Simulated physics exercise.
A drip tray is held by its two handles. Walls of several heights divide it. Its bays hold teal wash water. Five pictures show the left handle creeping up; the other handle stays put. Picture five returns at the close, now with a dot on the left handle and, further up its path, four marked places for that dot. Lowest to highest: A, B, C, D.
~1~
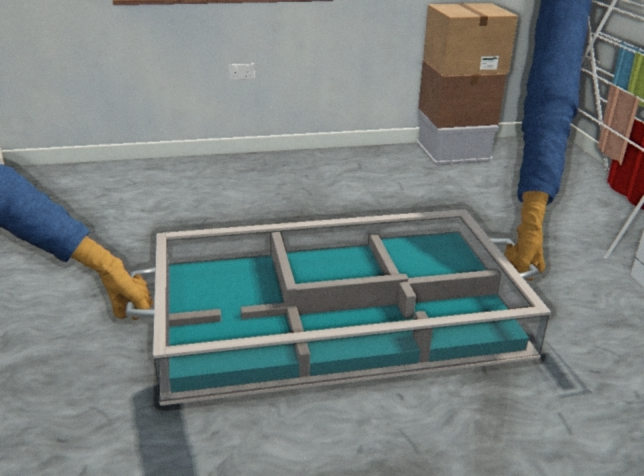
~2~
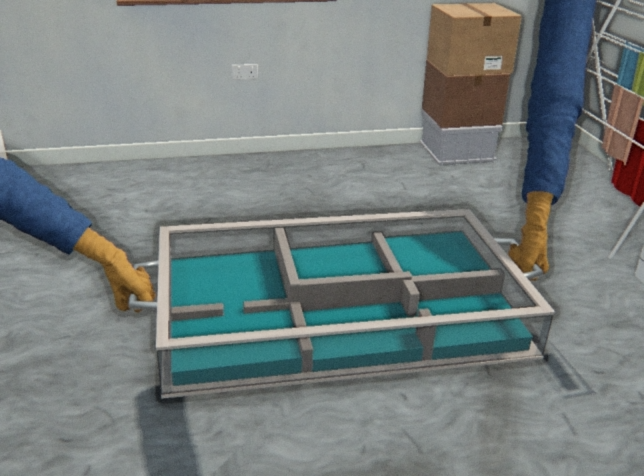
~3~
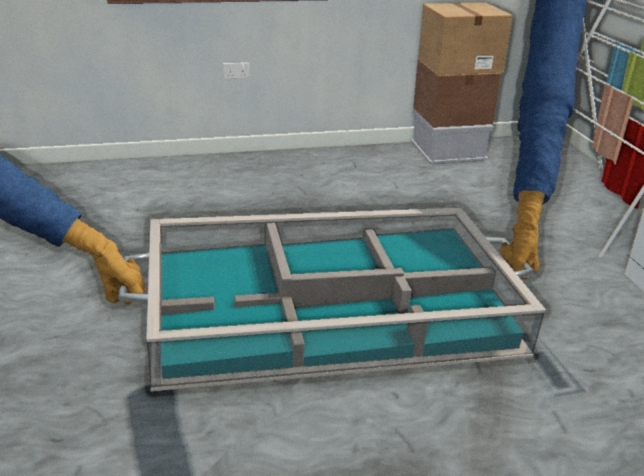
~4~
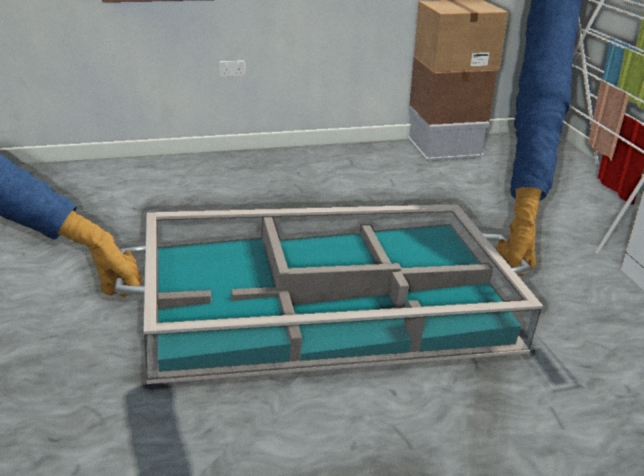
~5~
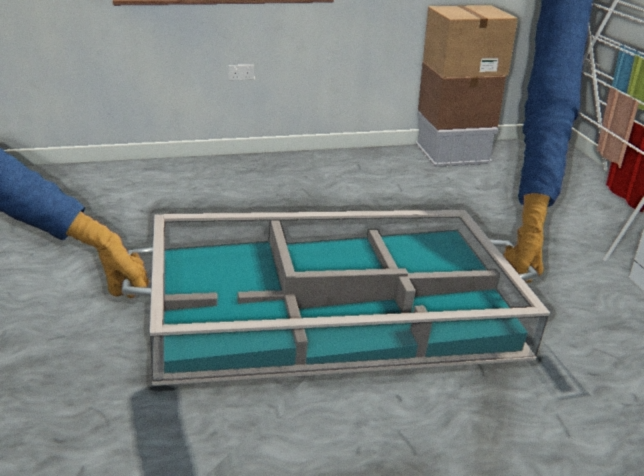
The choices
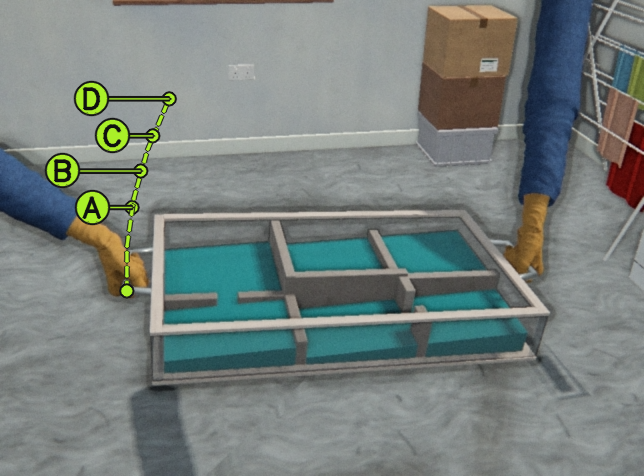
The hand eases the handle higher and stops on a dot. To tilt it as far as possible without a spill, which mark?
Choose A.
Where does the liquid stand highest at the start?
The back right bay.
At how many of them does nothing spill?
One.
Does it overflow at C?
Yes.
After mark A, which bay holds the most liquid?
It is the back right one.
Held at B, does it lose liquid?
Yes, it does.
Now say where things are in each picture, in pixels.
The tray is level; deepest in the back right bay, at (432, 260), shallowest in the front right; left handle at (132, 293), in the first picture.
Tipped about 1° down to the right; no wall is crossed; left handle at (135, 286), in the second picture.
Tipped about 2° down to the right; no wall is crossed; left handle at (125, 278), in the third picture.
Tipped about 4° down to the right; no wall is crossed; left handle at (121, 270), in the fourth picture.
Tipped about 4° down to the right; deepest in the back right bay, at (430, 258), shallowest in the front middle; left handle at (128, 271), in the fifth picture.
In lime, A at (132, 207); B at (140, 170); C at (152, 135); D at (169, 98).
For mark A, nothing spills; the back right bay holds the most.
For mark B, about 12 % goes over the rim.
For mark C, about 26 % goes over the rim.
For mark D, about 39 % goes over the rim.
